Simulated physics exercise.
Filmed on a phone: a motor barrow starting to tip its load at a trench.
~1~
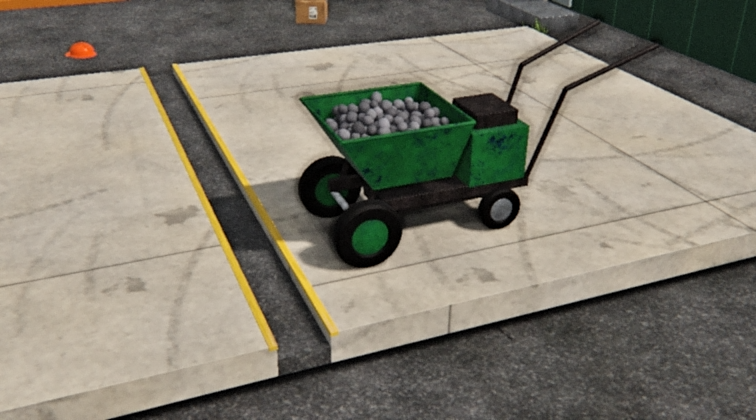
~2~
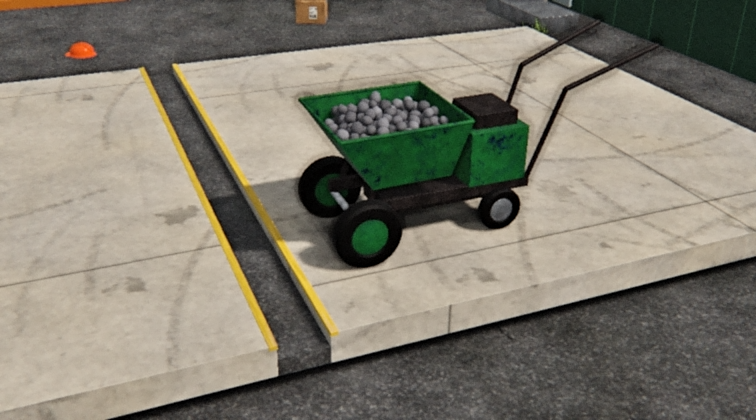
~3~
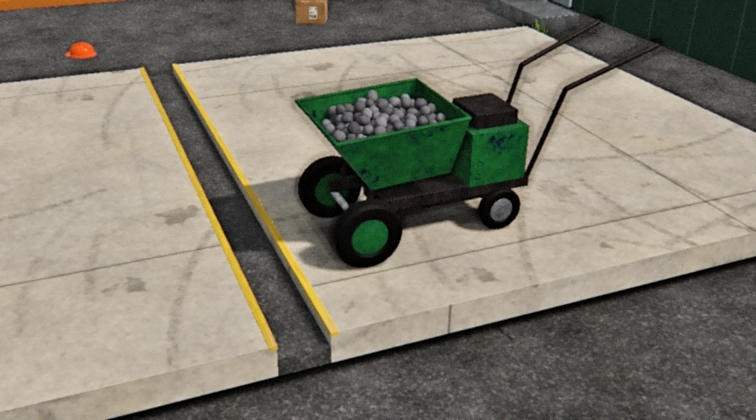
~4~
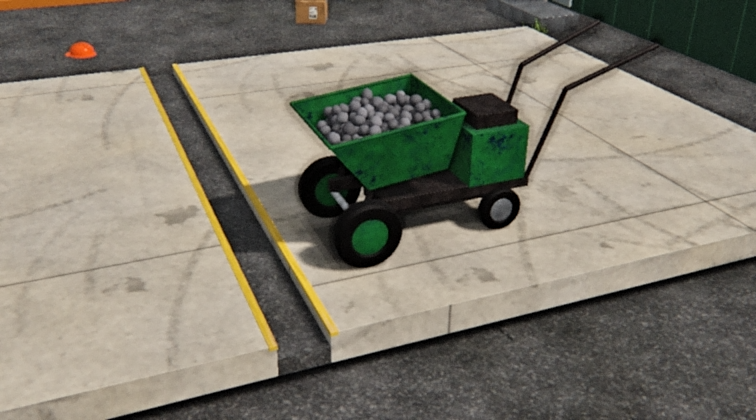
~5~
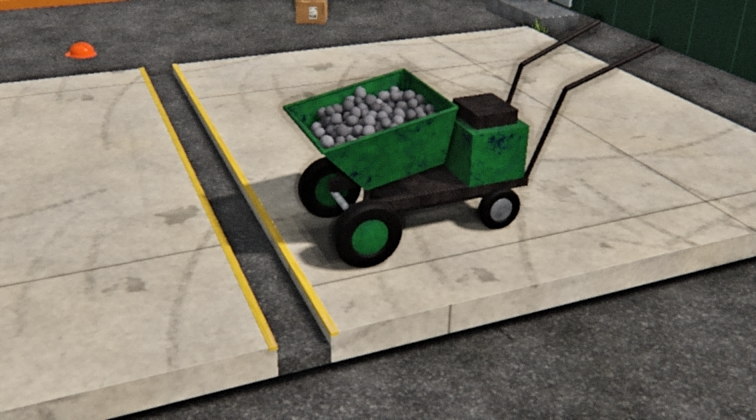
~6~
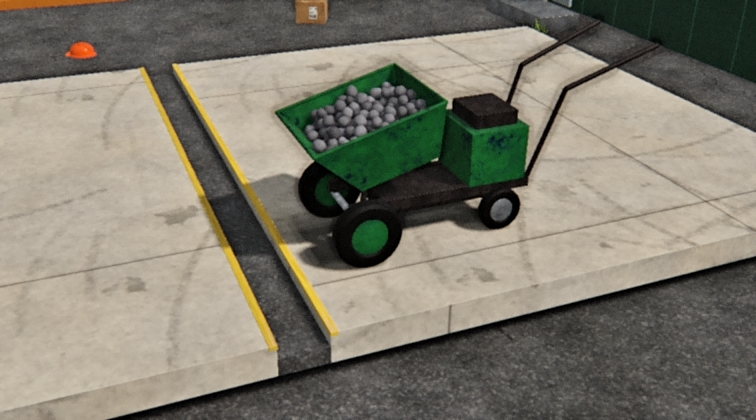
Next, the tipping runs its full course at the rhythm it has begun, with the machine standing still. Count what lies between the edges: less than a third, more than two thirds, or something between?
In the trench: Under a third.
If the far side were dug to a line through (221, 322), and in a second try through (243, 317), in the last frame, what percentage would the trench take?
About 70 and 40 per cent.
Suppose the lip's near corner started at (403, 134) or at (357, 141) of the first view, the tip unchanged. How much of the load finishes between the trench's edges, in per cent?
About 60 and 40 per cent.
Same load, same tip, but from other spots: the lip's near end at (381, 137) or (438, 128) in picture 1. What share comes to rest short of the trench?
Roughly 10 per cent, and 50 per cent.
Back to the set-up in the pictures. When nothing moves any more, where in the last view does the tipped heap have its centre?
Around (204, 263).
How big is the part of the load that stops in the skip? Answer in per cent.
Roughly 5 in a hundred.
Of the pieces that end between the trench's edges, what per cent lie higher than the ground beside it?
About 25 per cent.
Soon, skip tipped steeply; all in the skip.
A while on, skip tipped right over; most in the skip; a stray few in or heaped over the trench; a small part beyond it; a stray few falling.
Towards the end, skip tipped right over; about a quarter in the skip; a small part in or heaped over the trench; about two thirds beyond it; a stray few falling.
Finally, skip tipped right over; a small part in the skip; about a quarter in or heaped over the trench; about two thirds beyond it.
